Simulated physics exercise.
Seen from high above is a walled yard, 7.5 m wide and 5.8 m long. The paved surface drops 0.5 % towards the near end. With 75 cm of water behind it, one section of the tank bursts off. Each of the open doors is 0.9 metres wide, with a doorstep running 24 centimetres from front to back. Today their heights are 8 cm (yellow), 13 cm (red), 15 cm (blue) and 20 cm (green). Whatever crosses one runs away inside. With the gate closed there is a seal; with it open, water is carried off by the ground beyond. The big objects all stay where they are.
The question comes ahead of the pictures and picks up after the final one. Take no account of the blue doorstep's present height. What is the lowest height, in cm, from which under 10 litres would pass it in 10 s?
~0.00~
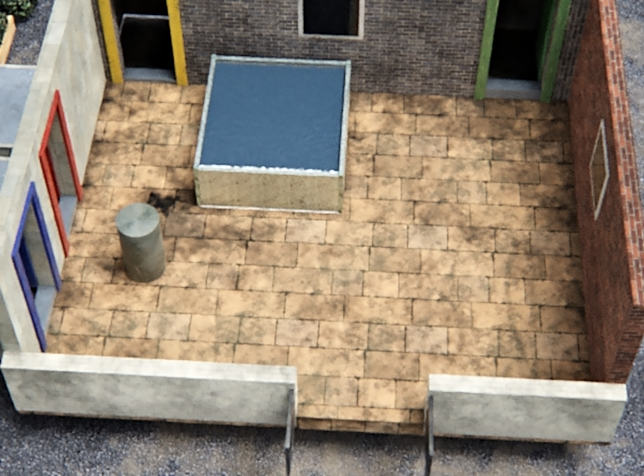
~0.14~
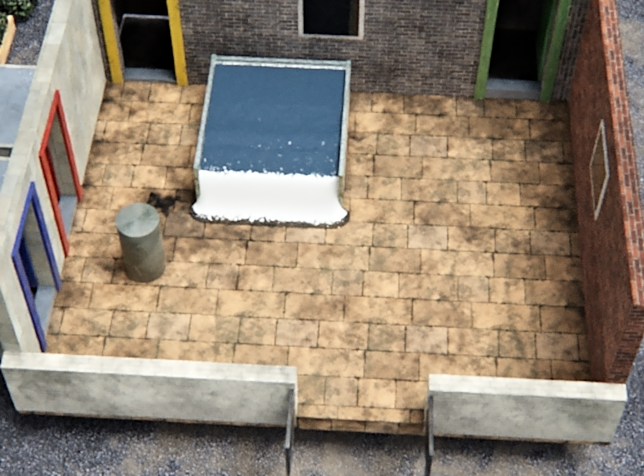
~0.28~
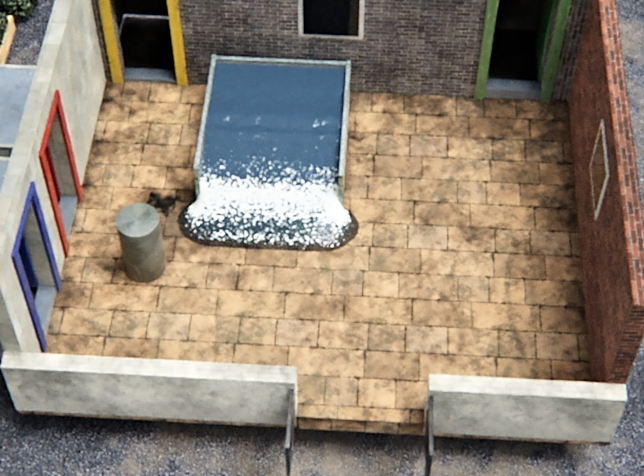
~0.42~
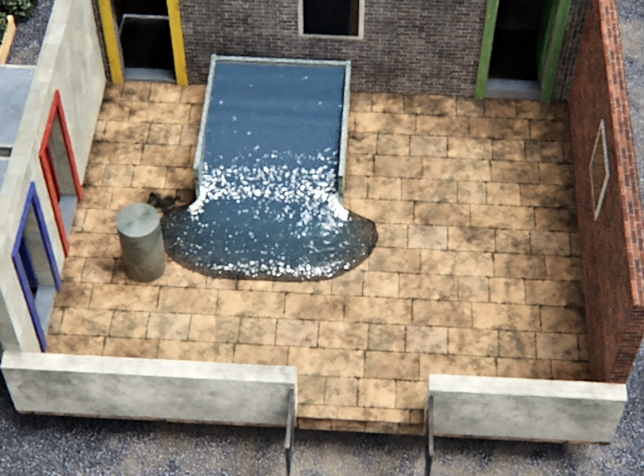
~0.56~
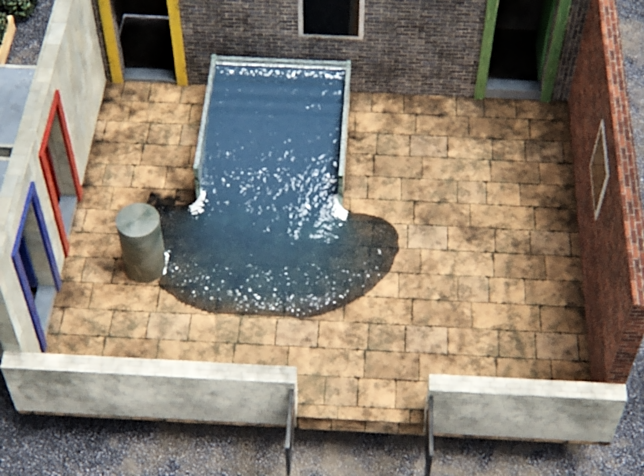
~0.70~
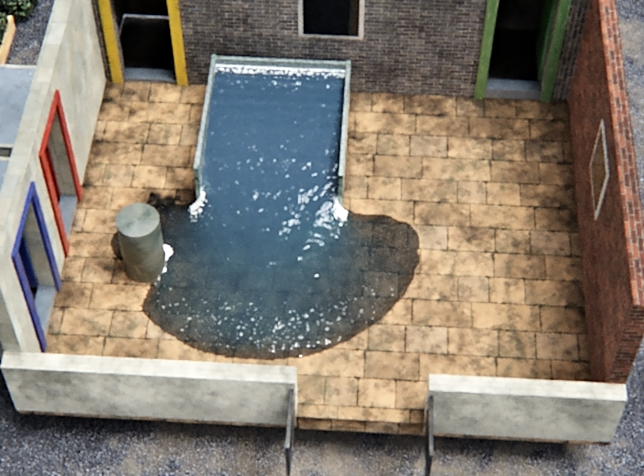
22 cm.
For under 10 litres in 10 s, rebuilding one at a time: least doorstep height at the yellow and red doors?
Close to 17 cm (yellow) and close to 9.0 cm (red).
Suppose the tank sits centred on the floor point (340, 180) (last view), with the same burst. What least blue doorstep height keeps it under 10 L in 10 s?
It should be around 19 cm high.
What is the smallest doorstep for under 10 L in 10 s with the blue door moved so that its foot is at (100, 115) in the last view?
Minimum: About 11.0 cm.
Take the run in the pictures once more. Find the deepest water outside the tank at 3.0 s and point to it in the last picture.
Check close to (36, 386).
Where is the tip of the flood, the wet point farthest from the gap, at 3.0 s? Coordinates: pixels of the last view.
Front tip: Approx. (587, 416) px.
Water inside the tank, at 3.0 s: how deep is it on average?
Close to 16 cm deep on average.
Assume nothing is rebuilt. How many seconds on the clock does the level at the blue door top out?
Crest at t of about 3.4 s.
After 1.4 s water covers 40 % of the floor, deepest (42 cm) near (249, 398); it has not reached the blue door.
After 3.0 s water covers 50 % of the floor, deepest (42 cm) near (36, 386); 22 cm at the blue door, 4 litres in over its 15 cm doorstep.
After 10.0 s water covers 100 % of the floor, deepest (13 cm) near (73, 229); 6 cm at the blue door, 46 litres in over its 15 cm doorstep.
At the blue door as built, the water arrived by 2.0 s and peaked near 23 cm at 3.4 s.
With a doorstep of 19 cm, 19 litres would have come in within the 10 s; with 25.5 cm, 3 litres. So under 10 litres takes about 22 cm.
